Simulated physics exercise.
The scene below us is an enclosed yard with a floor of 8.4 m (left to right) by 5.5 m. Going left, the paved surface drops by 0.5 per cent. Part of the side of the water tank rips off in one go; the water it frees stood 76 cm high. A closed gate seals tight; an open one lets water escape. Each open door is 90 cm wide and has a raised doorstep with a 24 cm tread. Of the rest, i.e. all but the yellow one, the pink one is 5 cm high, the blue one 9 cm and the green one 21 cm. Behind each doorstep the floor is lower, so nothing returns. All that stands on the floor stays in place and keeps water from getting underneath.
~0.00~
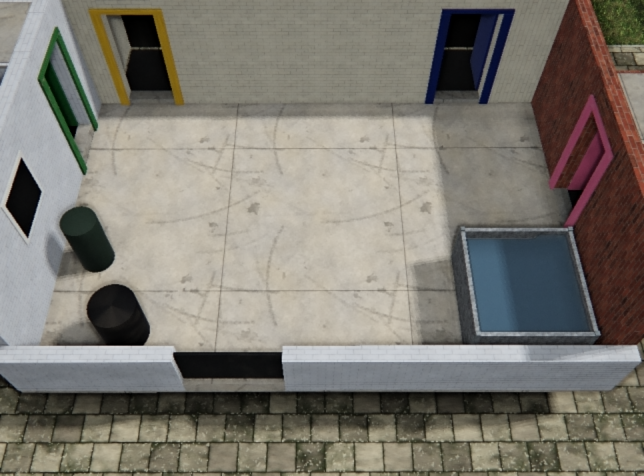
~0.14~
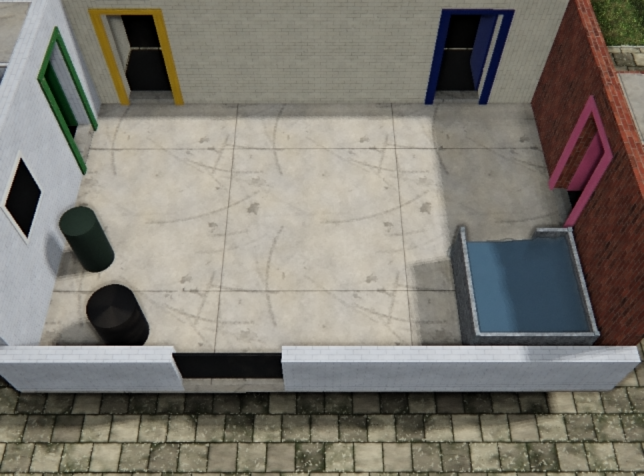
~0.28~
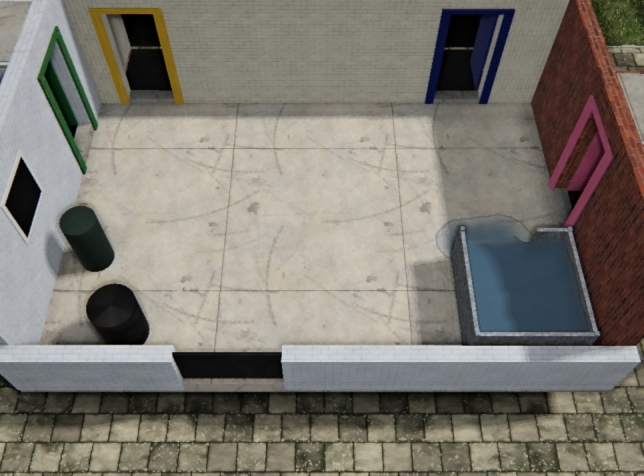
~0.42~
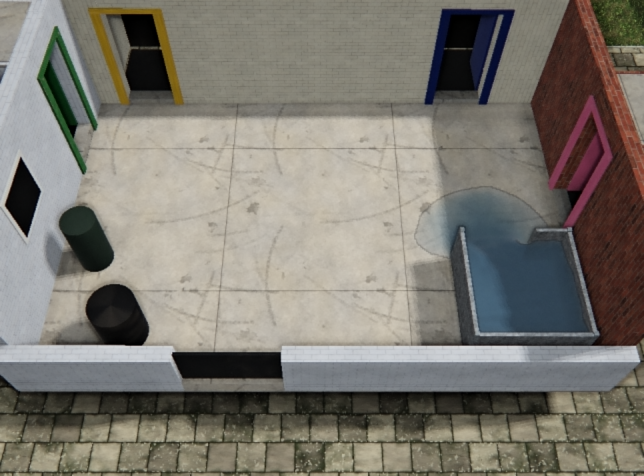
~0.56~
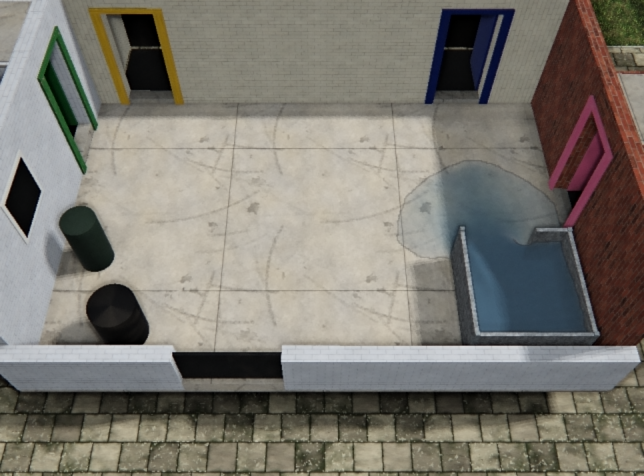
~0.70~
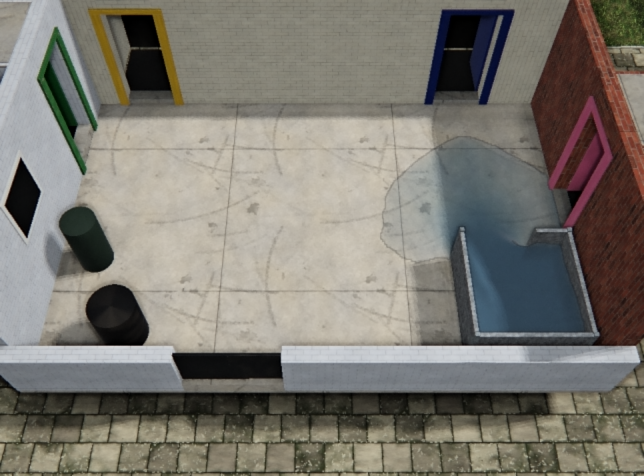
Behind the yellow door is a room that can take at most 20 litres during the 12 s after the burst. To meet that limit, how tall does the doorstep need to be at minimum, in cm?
At least 6 cm or so.
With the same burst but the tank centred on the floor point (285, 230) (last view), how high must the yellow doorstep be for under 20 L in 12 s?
Then roughly 11.5 cm.
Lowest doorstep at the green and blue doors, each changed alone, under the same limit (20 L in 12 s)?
Roughly 9.5 cm for the green door and roughly 23 cm for the blue door.
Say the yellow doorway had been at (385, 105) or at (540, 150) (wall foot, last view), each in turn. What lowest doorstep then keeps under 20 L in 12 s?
First place around 17 cm, second around 9.5 cm.
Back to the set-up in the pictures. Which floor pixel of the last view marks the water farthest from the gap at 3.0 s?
Lab note: Front tip approx. at (138, 107).
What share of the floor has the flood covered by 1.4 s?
Some 30 in a hundred.
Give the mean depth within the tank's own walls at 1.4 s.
Mean depth: Approx. 41 cm.
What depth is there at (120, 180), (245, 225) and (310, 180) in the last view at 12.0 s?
Depth: About 7, 4, 2 cm.
After 1.4 s water covers 30 % of the floor, deepest (36 cm) near (475, 255); it has not reached the yellow door.
After 3.0 s water covers 40 % of the floor, deepest (24 cm) near (434, 106); 3 cm at the yellow door, 0 litres in over its 11 cm doorstep.
After 12.0 s water covers 85 % of the floor, deepest (10 cm) near (58, 275); 7 cm at the yellow door, 0 litres in over its 11 cm doorstep.
At the yellow door as built, the water arrived by 2.9 s and peaked near 10 cm at 8.6 s.
With a doorstep of 5.5 cm, 25 litres would have come in within the 12 s; with 7 cm, 11 litres. So under 20 litres takes about 6 cm.
